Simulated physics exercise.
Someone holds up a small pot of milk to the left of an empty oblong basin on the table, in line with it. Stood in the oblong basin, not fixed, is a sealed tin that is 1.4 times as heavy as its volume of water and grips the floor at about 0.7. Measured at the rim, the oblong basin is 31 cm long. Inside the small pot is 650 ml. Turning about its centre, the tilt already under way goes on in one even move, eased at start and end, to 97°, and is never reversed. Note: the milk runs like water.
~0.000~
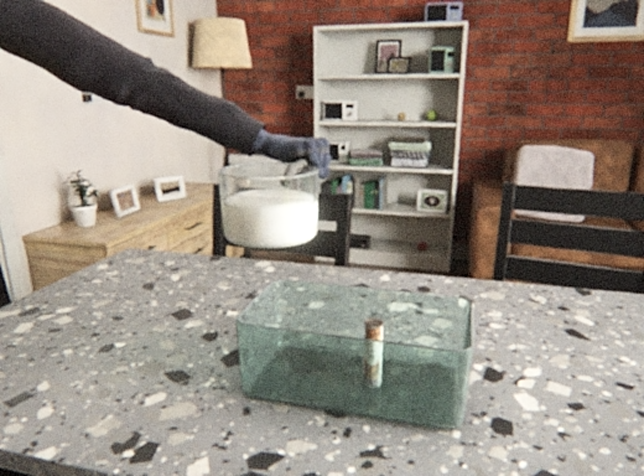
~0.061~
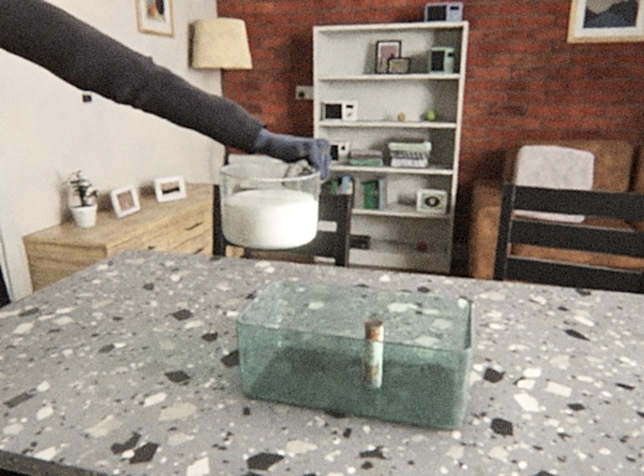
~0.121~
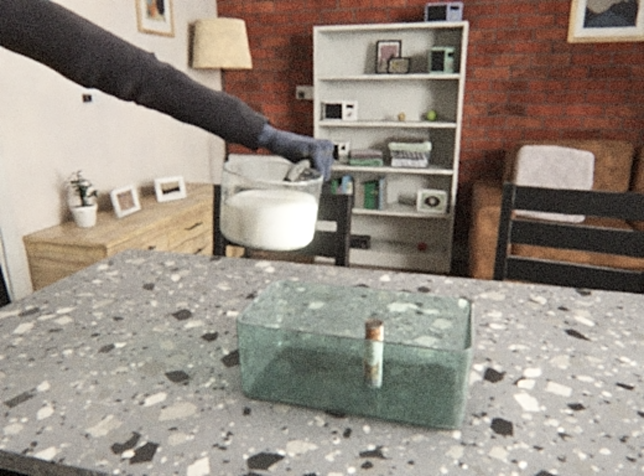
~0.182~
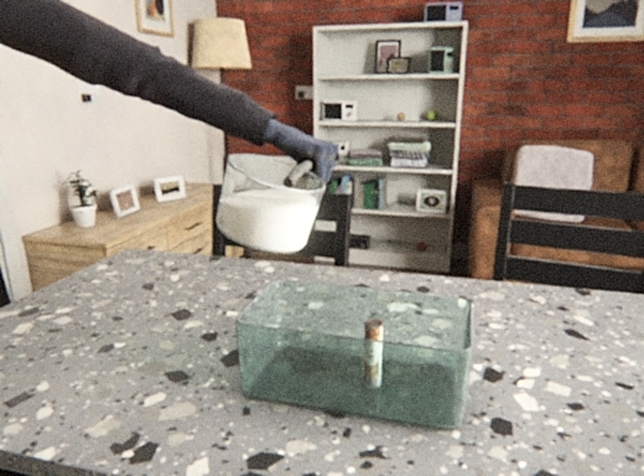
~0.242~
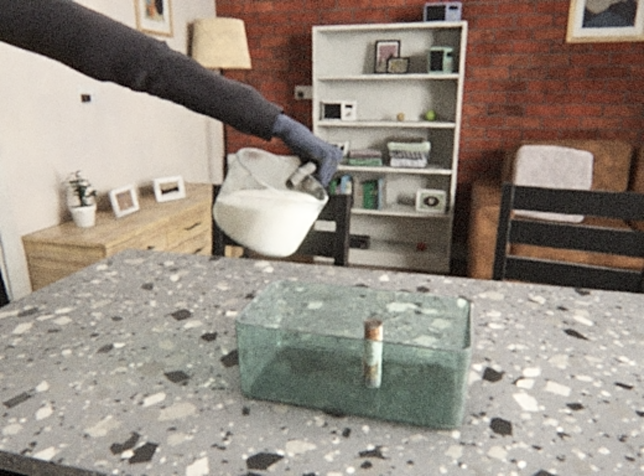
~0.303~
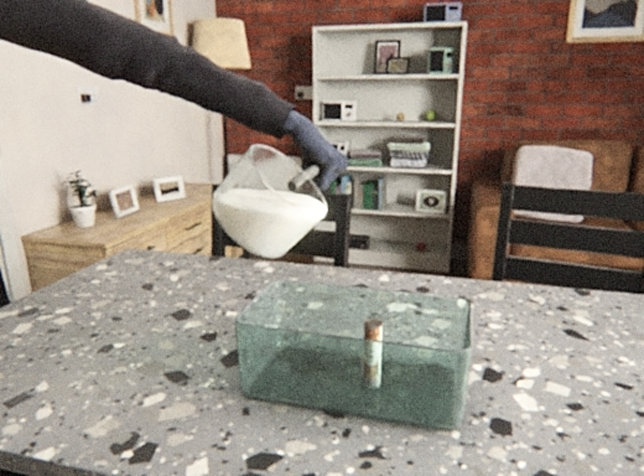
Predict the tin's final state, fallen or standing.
I predict it is fallen.
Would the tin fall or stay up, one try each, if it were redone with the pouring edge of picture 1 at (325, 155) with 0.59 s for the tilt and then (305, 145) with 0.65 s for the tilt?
Try 1: Tipped over; try 2: Tipped over.
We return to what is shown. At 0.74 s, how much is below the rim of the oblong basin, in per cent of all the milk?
It works out near 70 per cent.
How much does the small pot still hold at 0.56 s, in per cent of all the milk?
Near 46 in a hundred.
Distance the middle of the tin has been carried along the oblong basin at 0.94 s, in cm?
Around 7 centimetres.
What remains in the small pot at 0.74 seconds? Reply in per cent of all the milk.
About 18 per cent.
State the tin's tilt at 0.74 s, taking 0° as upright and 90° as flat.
Near 20 degrees.
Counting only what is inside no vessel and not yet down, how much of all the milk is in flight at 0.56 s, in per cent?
Around 38 in a hundred.
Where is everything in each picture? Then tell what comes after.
In the first frame, tilt 0°; pouring edge (315, 173); surface from (230, 195) to (315, 200); the oblong basin's rim runs from (256, 300) to (472, 324); the tin's top is at (374, 325).
In the second frame, tilt 2°; pouring edge (316, 176); surface from (230, 195) to (315, 200).
In the third frame, tilt 8°; pouring edge (319, 181); surface from (230, 196) to (316, 201).
In the fourth frame, tilt 18°; pouring edge (322, 190); surface from (228, 196) to (317, 202).
In the fifth frame, tilt 30°; pouring edge (324, 202); surface from (226, 195) to (320, 205).
In the sixth frame, tilt 43°; pouring edge (323, 216); surface from (222, 191) to (322, 207).
After 0.56 s the tilt is 92° and 46 per cent is still to pour; the tin stands where it began.
After 0.74 s the tilt is 97° and 18 per cent is still to pour; the tin leans 21°.
After 0.94 s the tilt is 97° and 5 per cent is still to pour; the tin lies on its side.
After 1.15 s the tilt is 97° and 2 per cent is still to pour; the tin lies on its side.
In the end the tin lies on its side.
